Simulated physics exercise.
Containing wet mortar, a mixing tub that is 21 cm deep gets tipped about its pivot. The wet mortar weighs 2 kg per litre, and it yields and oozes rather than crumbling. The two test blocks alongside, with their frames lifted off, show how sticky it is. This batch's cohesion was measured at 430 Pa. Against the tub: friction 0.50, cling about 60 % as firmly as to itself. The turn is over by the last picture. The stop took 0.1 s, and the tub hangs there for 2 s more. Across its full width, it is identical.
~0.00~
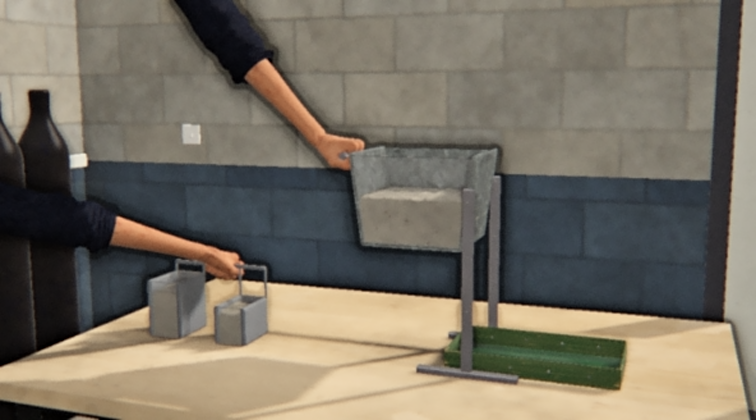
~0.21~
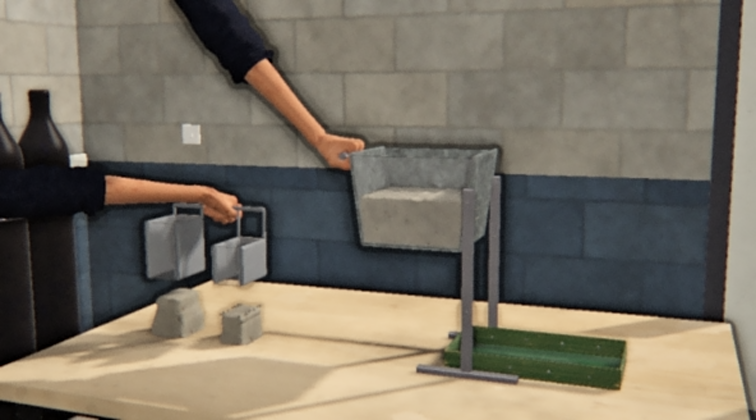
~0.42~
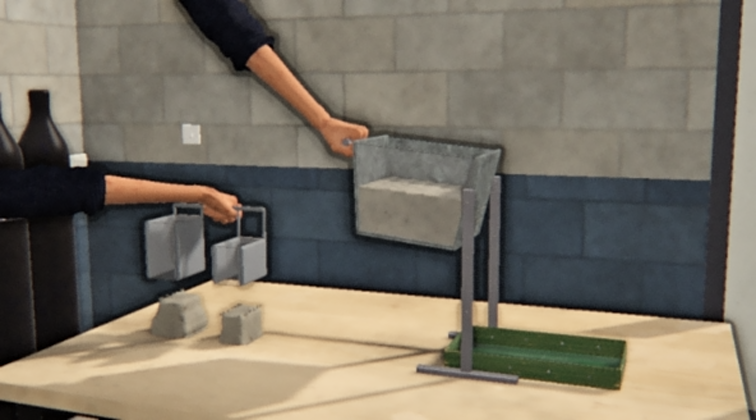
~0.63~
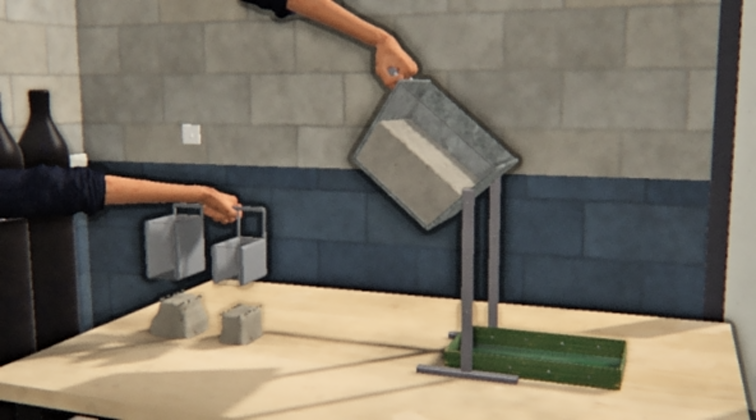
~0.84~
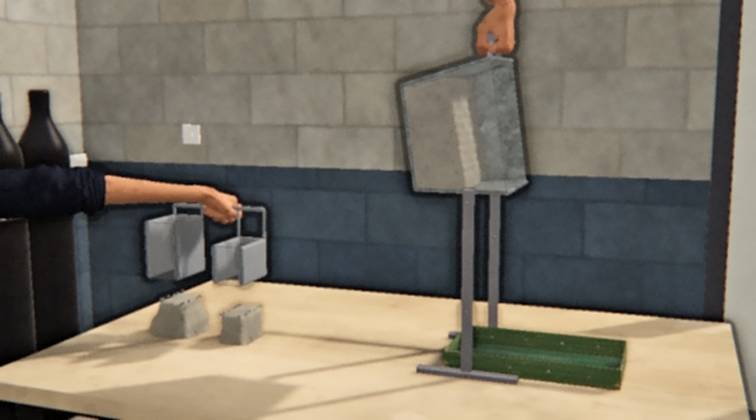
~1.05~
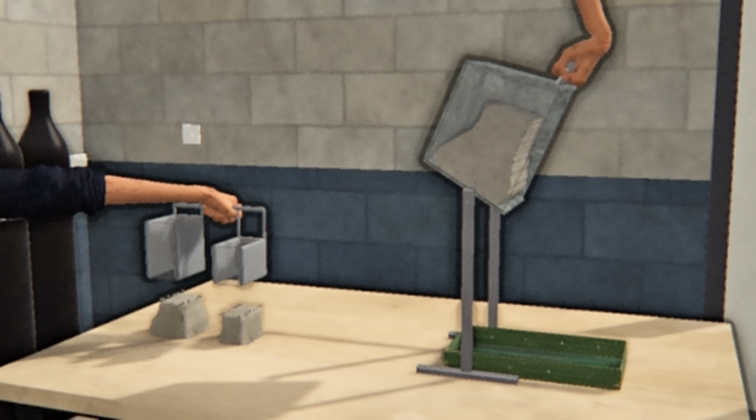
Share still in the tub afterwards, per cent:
Near 0 %.
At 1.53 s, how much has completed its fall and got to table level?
Near 95 %.
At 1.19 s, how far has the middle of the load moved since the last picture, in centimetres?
15 cm.
By 1.19 s, the tub is at 114 degrees and holds 34 %.
By 1.36 s, the tub is at 114 degrees and holds 0 %.
By 1.53 s, the tub is at 114 degrees and holds 0 %.
By 1.70 s, the tub is at 114 degrees and holds 0 %.
By 3.05 s, at the end, the tub is at 114 degrees and holds 0 %.
